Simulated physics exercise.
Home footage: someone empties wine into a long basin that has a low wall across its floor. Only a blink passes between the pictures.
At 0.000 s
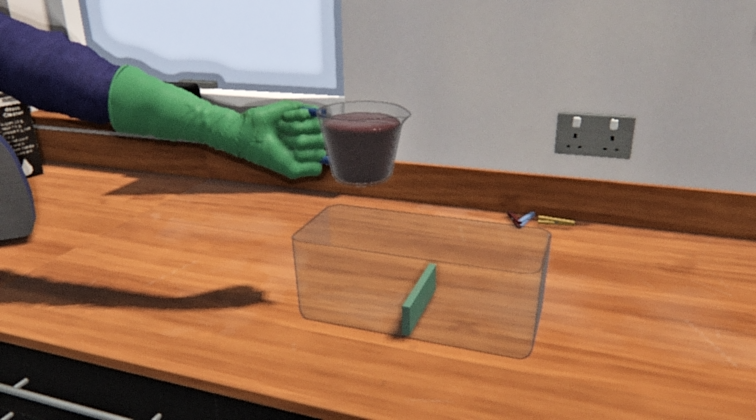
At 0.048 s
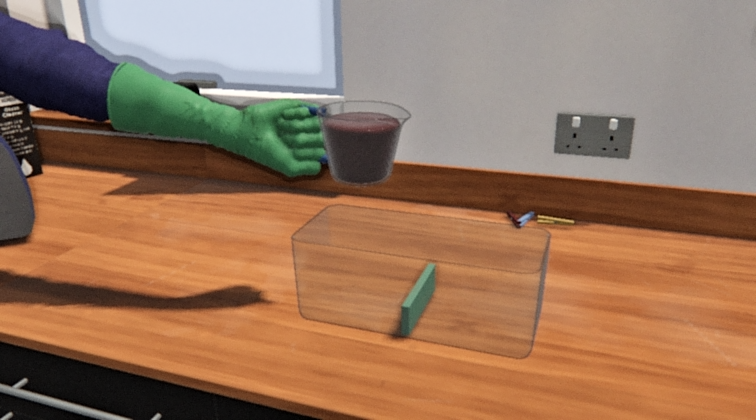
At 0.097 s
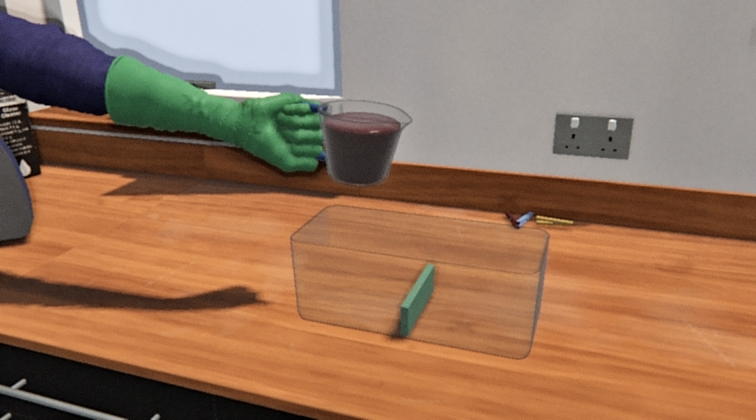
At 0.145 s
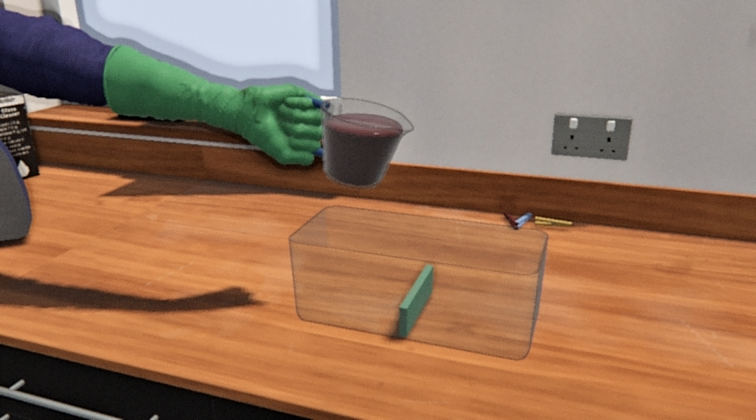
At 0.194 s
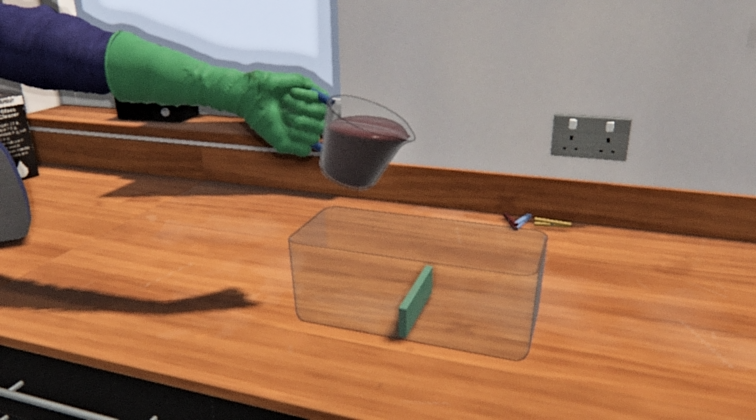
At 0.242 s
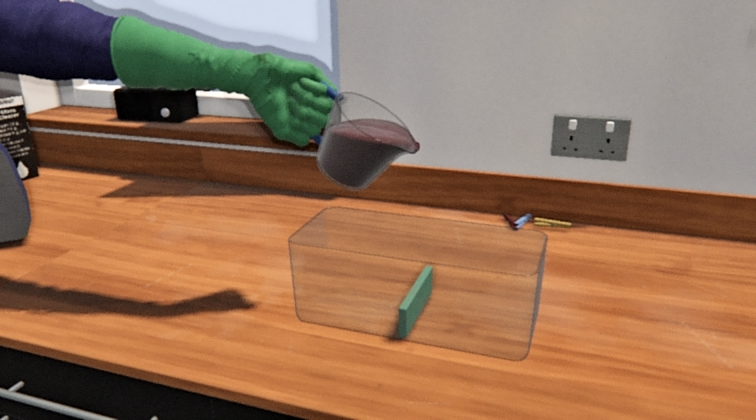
A green-gloved hand held a clear cup of dark red liquid above a long see-through basin with a low green wall inside, then steadily tilted it rightward until the liquid reached the rim.
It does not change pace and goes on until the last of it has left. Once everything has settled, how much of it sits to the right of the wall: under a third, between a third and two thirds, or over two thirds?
Once it settles, the part right of the wall is beyond two thirds, I'd say.
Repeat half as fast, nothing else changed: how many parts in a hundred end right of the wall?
It comes to near 90 per cent.
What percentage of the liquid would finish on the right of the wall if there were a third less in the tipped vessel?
About 85 per cent.
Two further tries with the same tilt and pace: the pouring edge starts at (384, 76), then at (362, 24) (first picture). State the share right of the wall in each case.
First try 60 %, second try 40 %.
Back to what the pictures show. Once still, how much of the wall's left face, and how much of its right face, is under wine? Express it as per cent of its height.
Left of the wall 0 %, right of the wall 50 %.
Then, 0.51 s in, the tilt is 96° and 36 per cent is still to pour, 0 is left of the wall and 35 right of it.
Then, 0.71 s in, the tilt is 106° and 3 per cent is still to pour, 8 is left of the wall and 84 right of it.
Then, 0.92 s in, the tilt is 106° and 0 per cent is still to pour, 10 is left of the wall and 90 right of it.
Then, 1.14 s in, the tilt is 106° and 0 per cent is still to pour, 10 is left of the wall and 90 right of it.
Finally, 10 per cent lies left of the wall, 89 right of it and 1 outside.
